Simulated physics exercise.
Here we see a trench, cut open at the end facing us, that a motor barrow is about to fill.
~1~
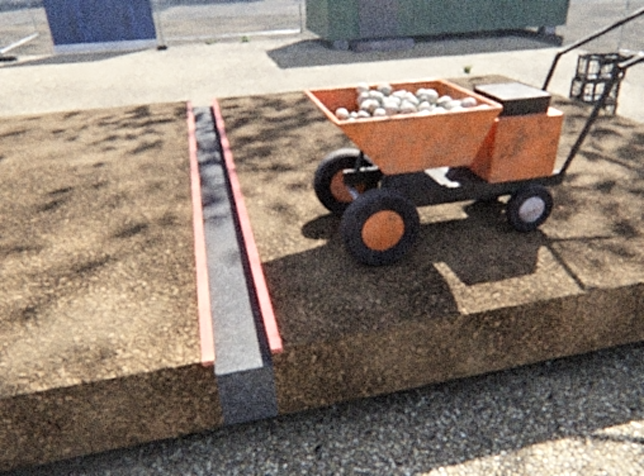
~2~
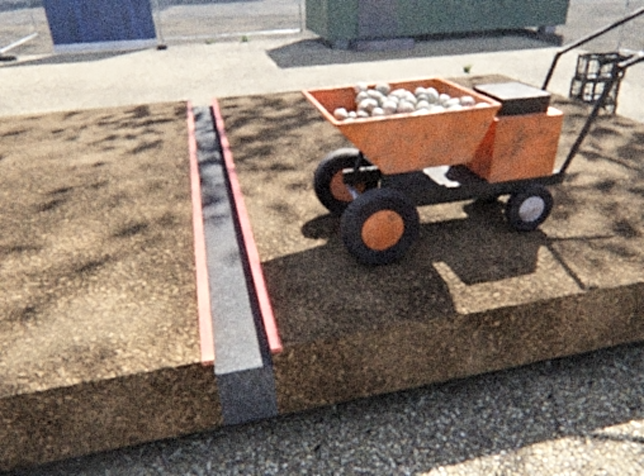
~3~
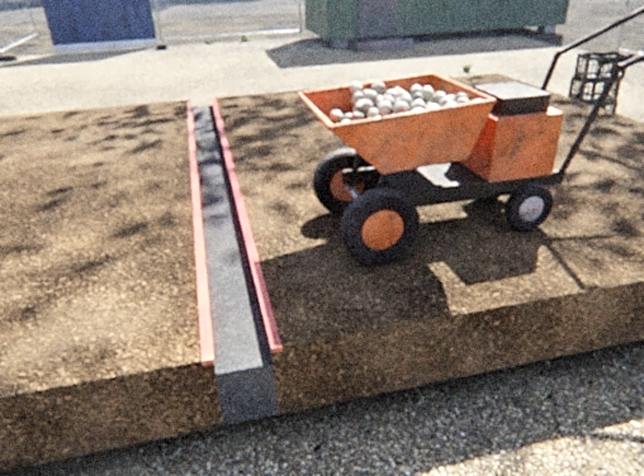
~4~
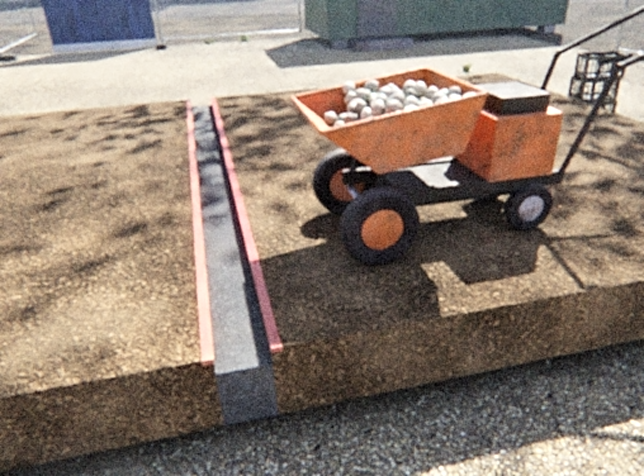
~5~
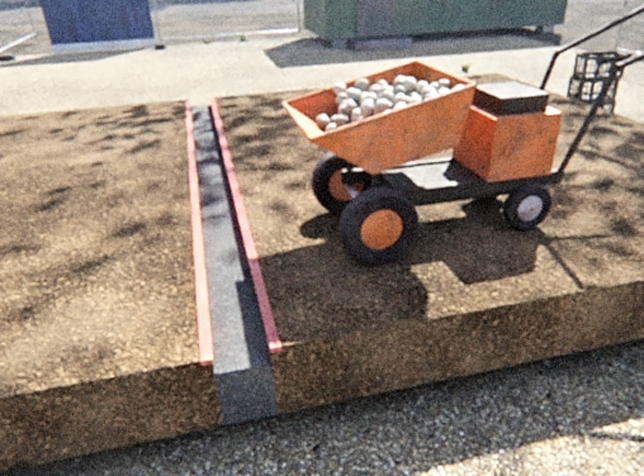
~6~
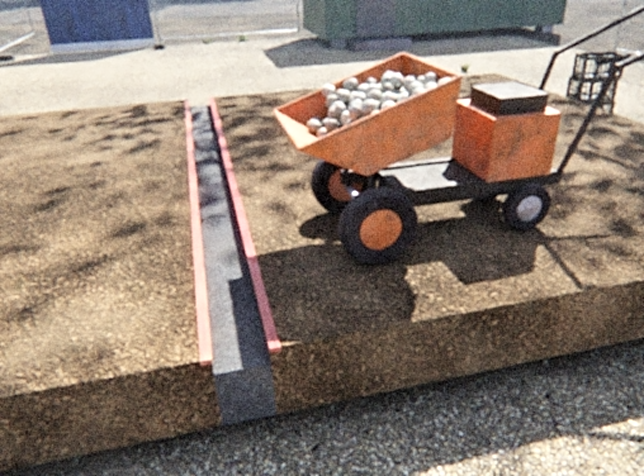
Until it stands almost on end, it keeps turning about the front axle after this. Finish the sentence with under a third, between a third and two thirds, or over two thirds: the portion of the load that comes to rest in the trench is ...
It is between a third and two thirds.
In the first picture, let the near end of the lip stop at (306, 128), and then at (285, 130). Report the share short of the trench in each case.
In order: About 0 % and 0 %.
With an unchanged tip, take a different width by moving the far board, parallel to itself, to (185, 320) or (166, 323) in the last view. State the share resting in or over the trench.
The share would be 70 % first and 80 % second.
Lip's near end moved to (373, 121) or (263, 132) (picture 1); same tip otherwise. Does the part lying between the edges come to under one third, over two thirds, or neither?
First: Between a third and two thirds. Second: Less than a third.
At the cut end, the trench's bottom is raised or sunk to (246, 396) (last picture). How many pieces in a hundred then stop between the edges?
80 %.
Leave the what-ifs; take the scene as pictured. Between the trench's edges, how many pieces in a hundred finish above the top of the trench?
Roughly 60 %.
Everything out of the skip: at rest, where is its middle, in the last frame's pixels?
(219, 251).
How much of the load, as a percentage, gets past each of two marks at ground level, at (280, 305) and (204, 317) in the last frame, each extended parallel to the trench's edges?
About 80 and 20 %.
Just after the last frame, skip tipped steeply; every one in the skip.
A moment on, skip tipped right over; the larger part in the skip; just a few short of the trench; roughly a quarter in or heaped over the trench; just a few beyond it; just a few falling.
Further on, skip tipped right over; roughly a quarter in the skip; about a tenth short of the trench; roughly half in or heaped over the trench; roughly a quarter beyond it.
When it is over, skip tipped right over; roughly a quarter in the skip; about a tenth short of the trench; roughly half in or heaped over the trench; roughly a quarter beyond it.
